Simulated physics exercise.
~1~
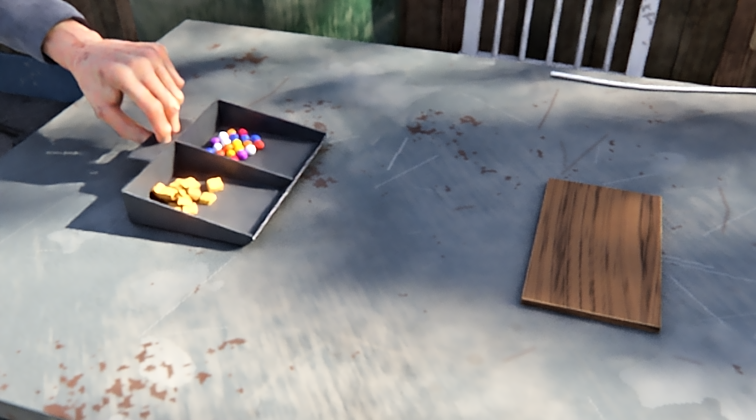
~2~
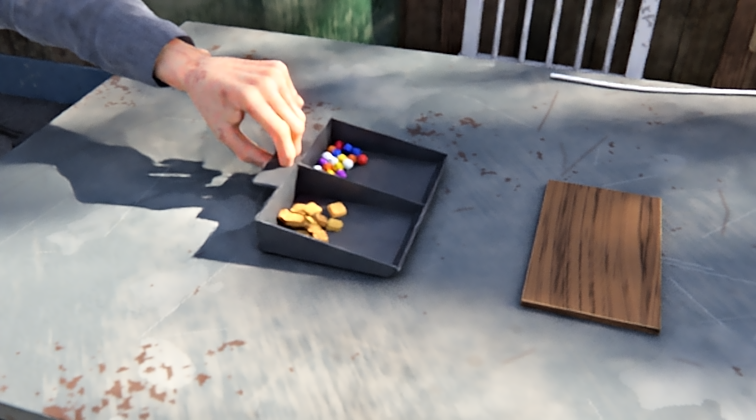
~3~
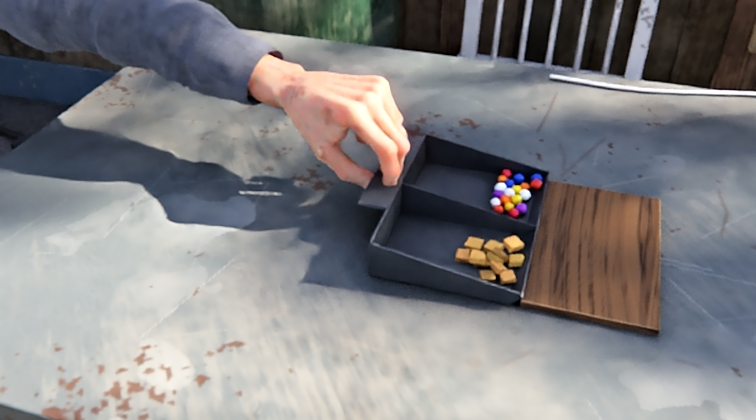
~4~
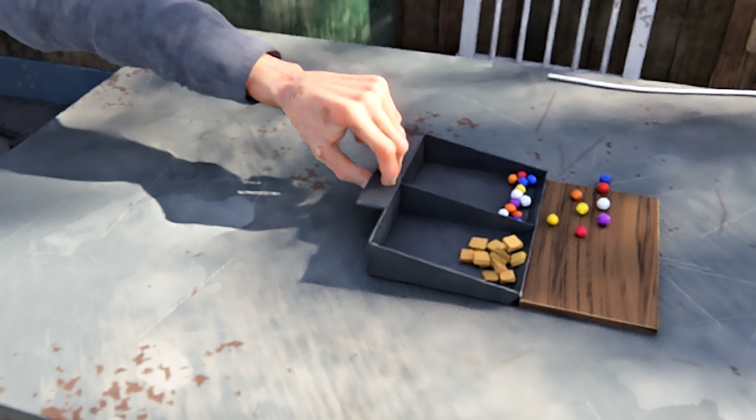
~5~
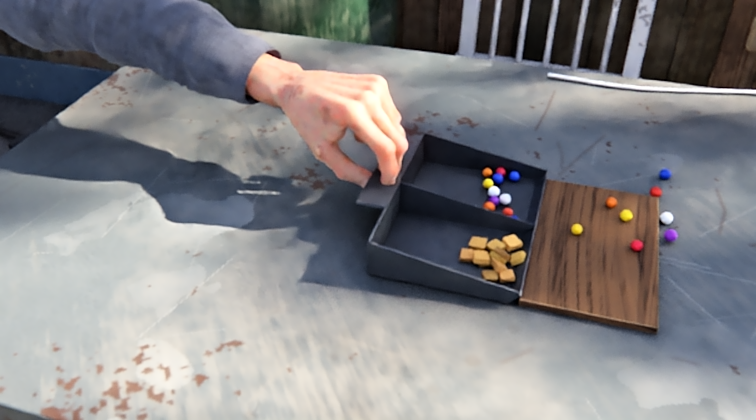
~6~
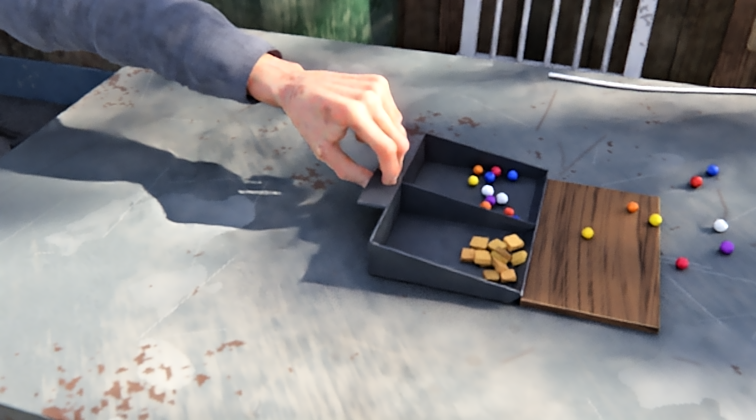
Hand sliding a divided dark tray right until it stops at a wooden board, some colourful beads spilling over, tan chunks staying inside.
